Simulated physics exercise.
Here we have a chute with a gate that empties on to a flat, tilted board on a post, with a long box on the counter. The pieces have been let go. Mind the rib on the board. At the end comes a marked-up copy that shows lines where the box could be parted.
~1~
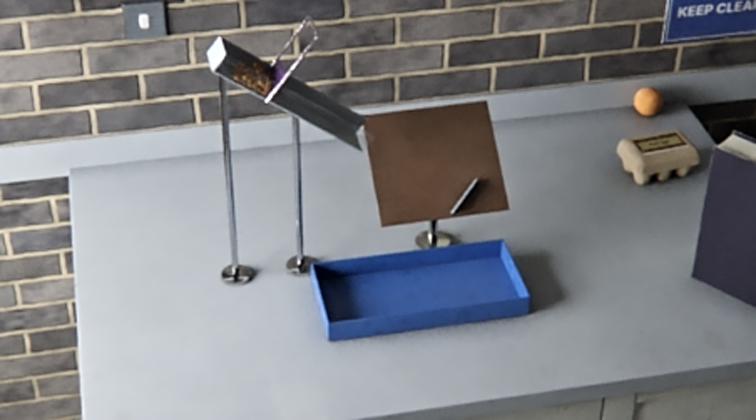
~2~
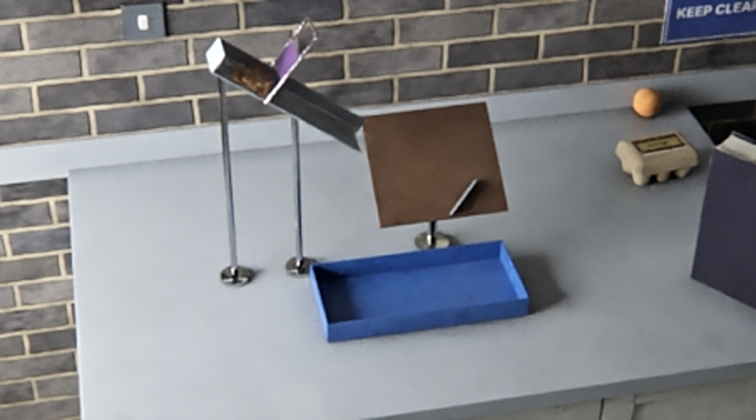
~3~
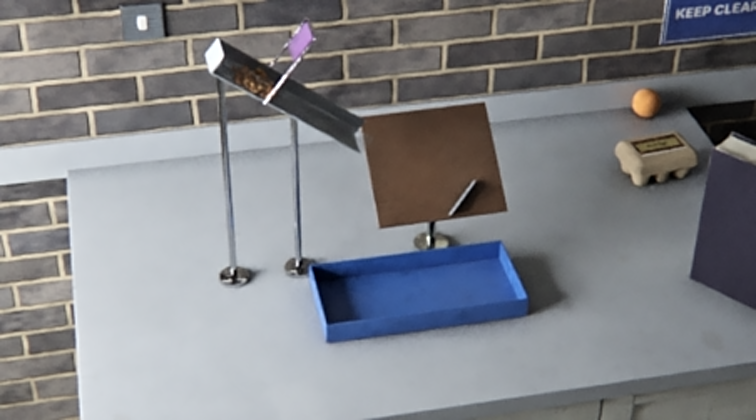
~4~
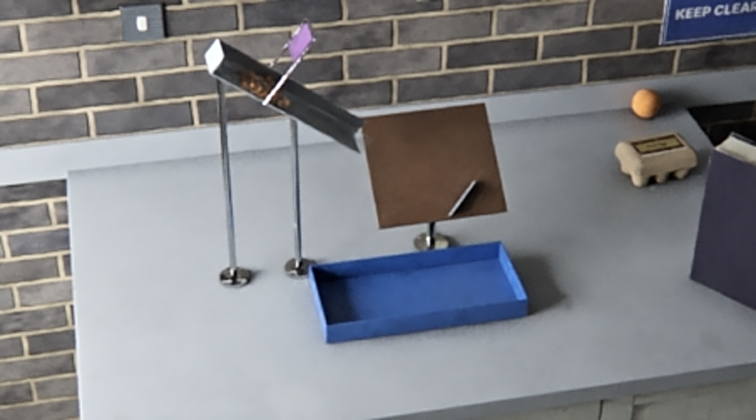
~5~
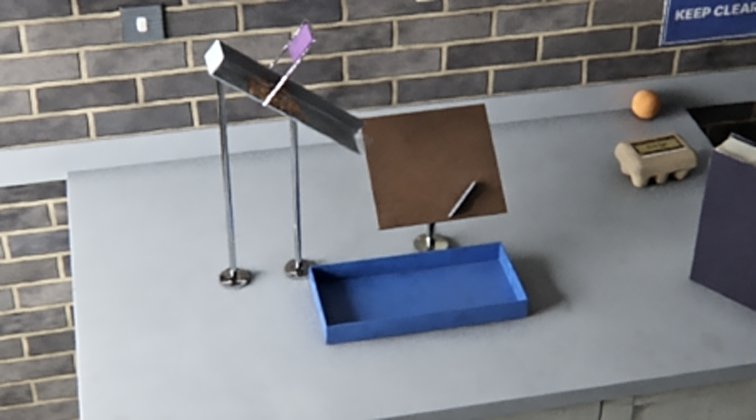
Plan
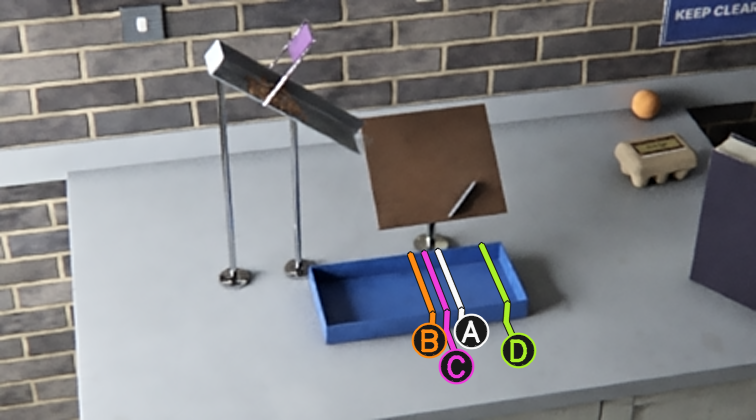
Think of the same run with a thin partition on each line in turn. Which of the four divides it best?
A beats the others.
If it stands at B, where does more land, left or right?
The right side.
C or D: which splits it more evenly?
That is line C.
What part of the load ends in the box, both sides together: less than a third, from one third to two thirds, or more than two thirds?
About that: More than two thirds.
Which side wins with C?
The right side.
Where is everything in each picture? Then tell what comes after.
Load behind the gate (257, 78), roasted chickpeas; lip of the chute (359, 143), sloping fairly steeply, in the first frame.
Middle of the board (434, 163), tilted fairly steeply; middle of its low edge (445, 219); of its high edge (424, 109), in the second frame.
Front corners of the box (327, 325) and (528, 298), empty; front of the load (269, 83), in the third frame.
Middle of the load (263, 84); its front (288, 103), roughly a quarter of the way to the lip; rib from (475, 181) to (452, 212), in the fourth frame.
Middle of the load (273, 96); its front (304, 118), roughly a third of the way to the lip, in the fifth frame.
On the marked copy, line A crosses the front rim at (461, 309); line B crosses the front rim at (432, 312); line C crosses the front rim at (446, 310); line D crosses the front rim at (507, 302).
With A, of what is caught, roughly half on the left of the divider, roughly half on the right.
With B, of what is caught, about a tenth on the left of the divider, almost all on the right.
With C, of what is caught, about a tenth on the left of the divider, the larger part on the right.
With D, of what is caught, every piece on the left of the divider, not one piece on the right.
